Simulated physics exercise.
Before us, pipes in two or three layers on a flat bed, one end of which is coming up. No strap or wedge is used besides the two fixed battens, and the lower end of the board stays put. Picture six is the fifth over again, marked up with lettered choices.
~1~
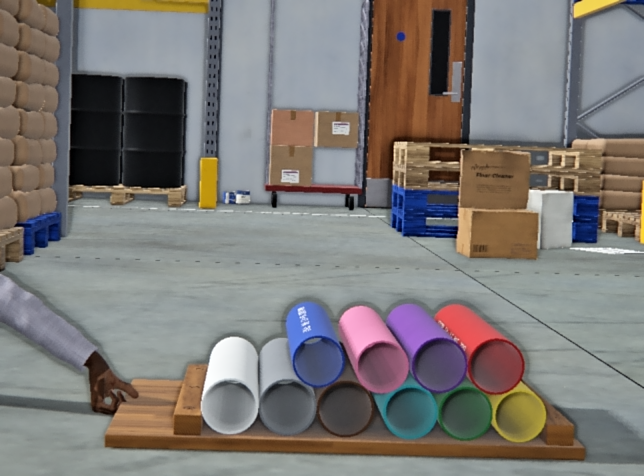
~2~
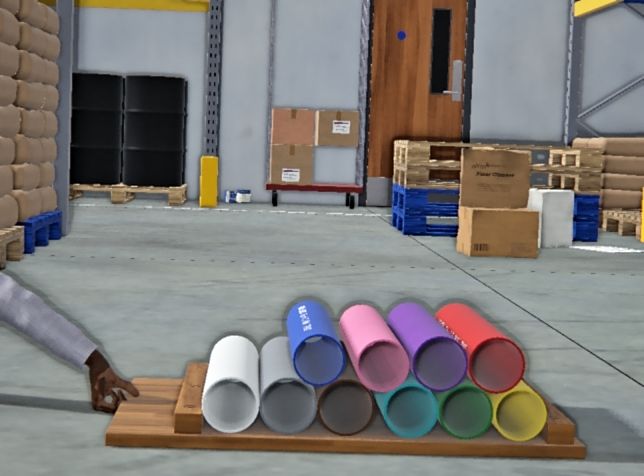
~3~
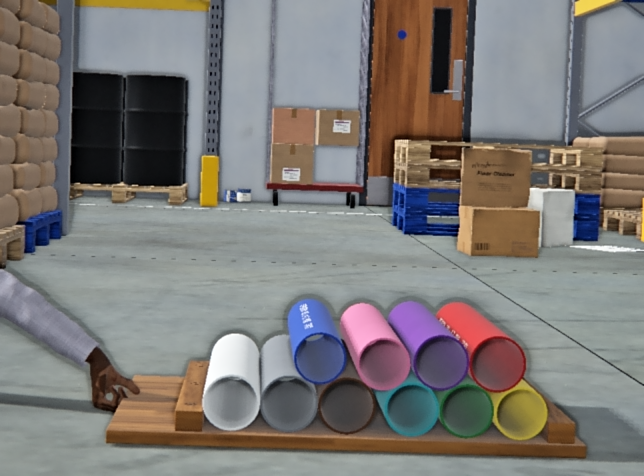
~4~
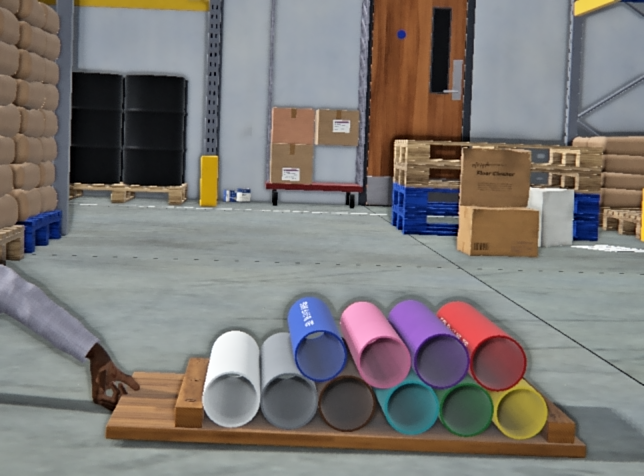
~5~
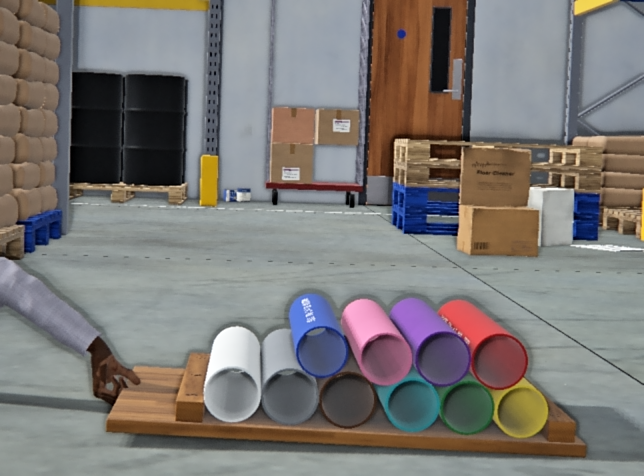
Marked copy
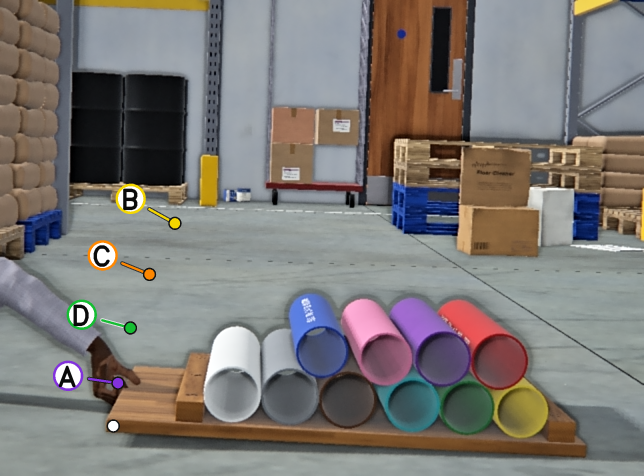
Colored pipes lie stacked in two layers on a wooden board on the grey floor of a warehouse, seen level from the front by a still camera. White, grey, brown, teal, green and yellow sit below blue, pink, purple and red, with pallets, boxes and a wooden door behind. A hand at the left raises the board's end very slightly, the pipes barely shifting with it.
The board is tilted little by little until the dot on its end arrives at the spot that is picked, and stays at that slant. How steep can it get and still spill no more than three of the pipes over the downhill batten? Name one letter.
Mark B is as high as it can go.
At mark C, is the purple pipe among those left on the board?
Yes.
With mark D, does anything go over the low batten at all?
No.
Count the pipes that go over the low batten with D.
The count is none.
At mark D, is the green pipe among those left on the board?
The green pipe: Yes.
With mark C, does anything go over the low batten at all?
No, at C.
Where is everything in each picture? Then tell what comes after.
The first picture shows blue pipe (318, 361); purple pipe (440, 365); pink pipe (382, 366).
The second picture shows pink pipe (382, 365); red pipe (497, 365).
The third picture shows board (339, 404); white pipe (231, 402); grey pipe (289, 404); purple pipe (441, 362).
The fourth picture shows board (339, 402); white pipe (231, 399); grey pipe (289, 401); green pipe (467, 410).
The fifth picture shows board (340, 398); white pipe (232, 394); grey pipe (290, 397).
On the marked copy, A at (118, 383); B at (175, 223); C at (149, 274); D at (130, 328); the white dot at (113, 426).
Following B. Soon after the start, board at 17°.
Later, board at 27°.
In the end, board at 27°, two over the low batten (purple, red).
As for the rest, A none over the low batten; C none over the low batten; D none over the low batten.
